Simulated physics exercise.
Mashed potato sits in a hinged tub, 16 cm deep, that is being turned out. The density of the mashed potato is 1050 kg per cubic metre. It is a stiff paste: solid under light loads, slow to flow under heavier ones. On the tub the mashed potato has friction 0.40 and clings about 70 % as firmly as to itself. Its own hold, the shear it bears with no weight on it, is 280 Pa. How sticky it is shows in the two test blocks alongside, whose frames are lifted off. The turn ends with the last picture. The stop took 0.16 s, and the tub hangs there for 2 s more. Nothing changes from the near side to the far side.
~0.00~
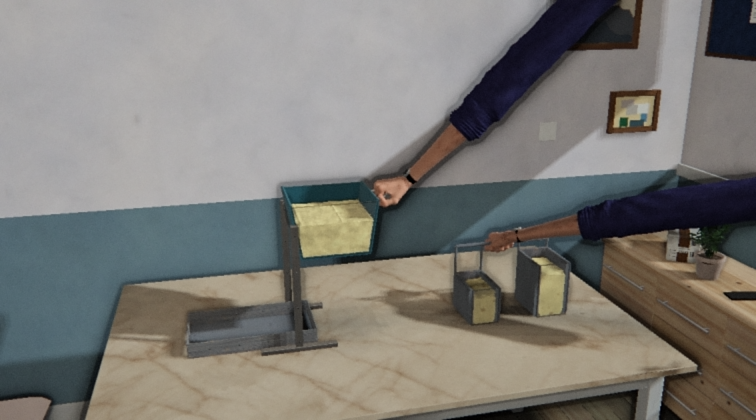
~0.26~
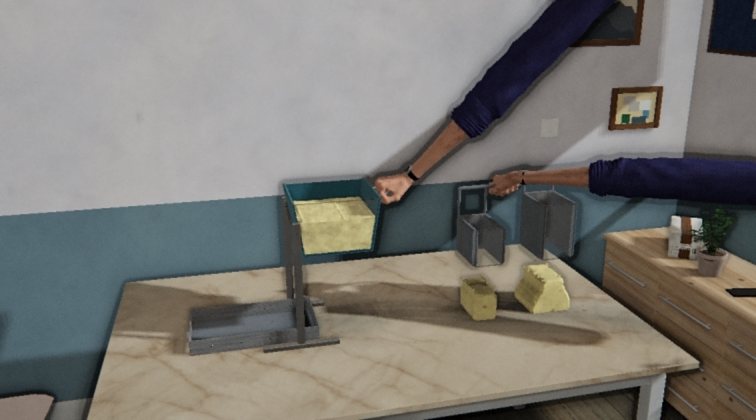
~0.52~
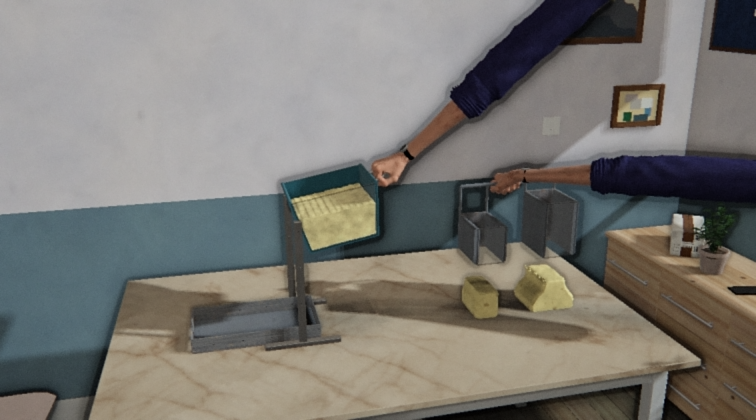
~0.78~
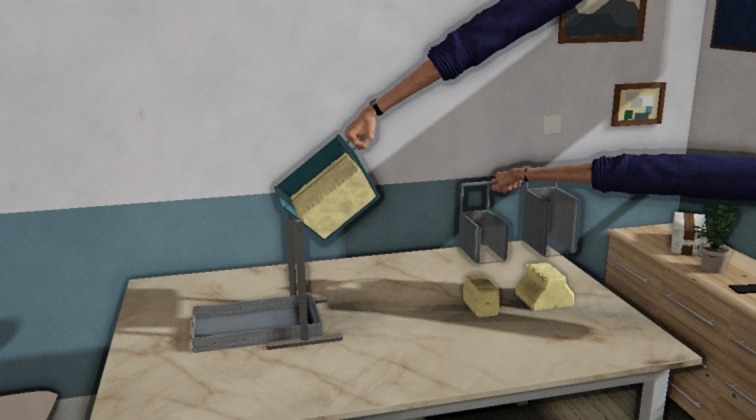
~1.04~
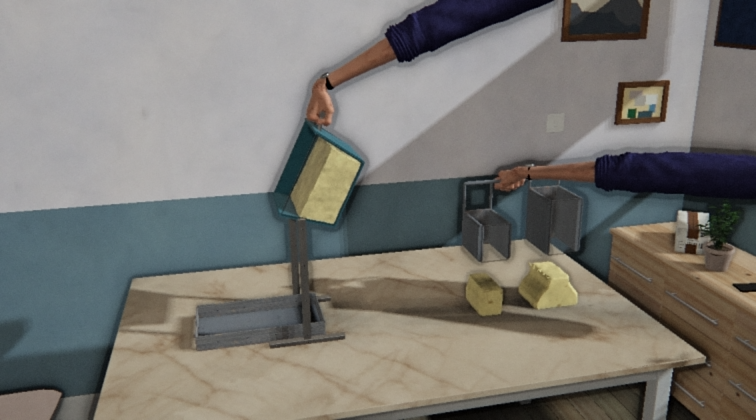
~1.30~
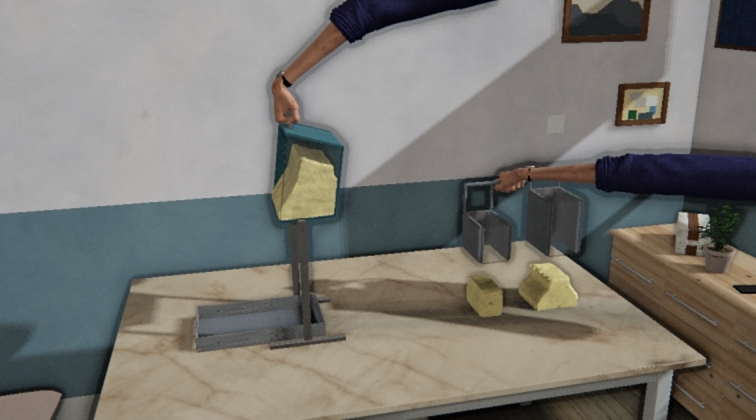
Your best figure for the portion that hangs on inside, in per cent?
The portion that hangs on inside is near 54 %.
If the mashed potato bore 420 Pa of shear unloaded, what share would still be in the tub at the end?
It would be near 100 %.
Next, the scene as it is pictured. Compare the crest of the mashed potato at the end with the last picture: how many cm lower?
About 10 cm.
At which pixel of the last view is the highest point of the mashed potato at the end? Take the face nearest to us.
At about (317, 191).
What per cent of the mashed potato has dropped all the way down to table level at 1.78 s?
Some 0 per cent.
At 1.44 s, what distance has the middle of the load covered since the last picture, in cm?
About 3 cm.
After 1.44 s, the tub is at 82 degrees and holds 90 %.
After 1.61 s, the tub is at 82 degrees and holds 69 %.
After 1.78 s, the tub is at 82 degrees and holds 56 %.
After 1.95 s, the tub is at 82 degrees and holds 54 %.
After 3.30 s, the tub is at 82 degrees and holds 54 %.
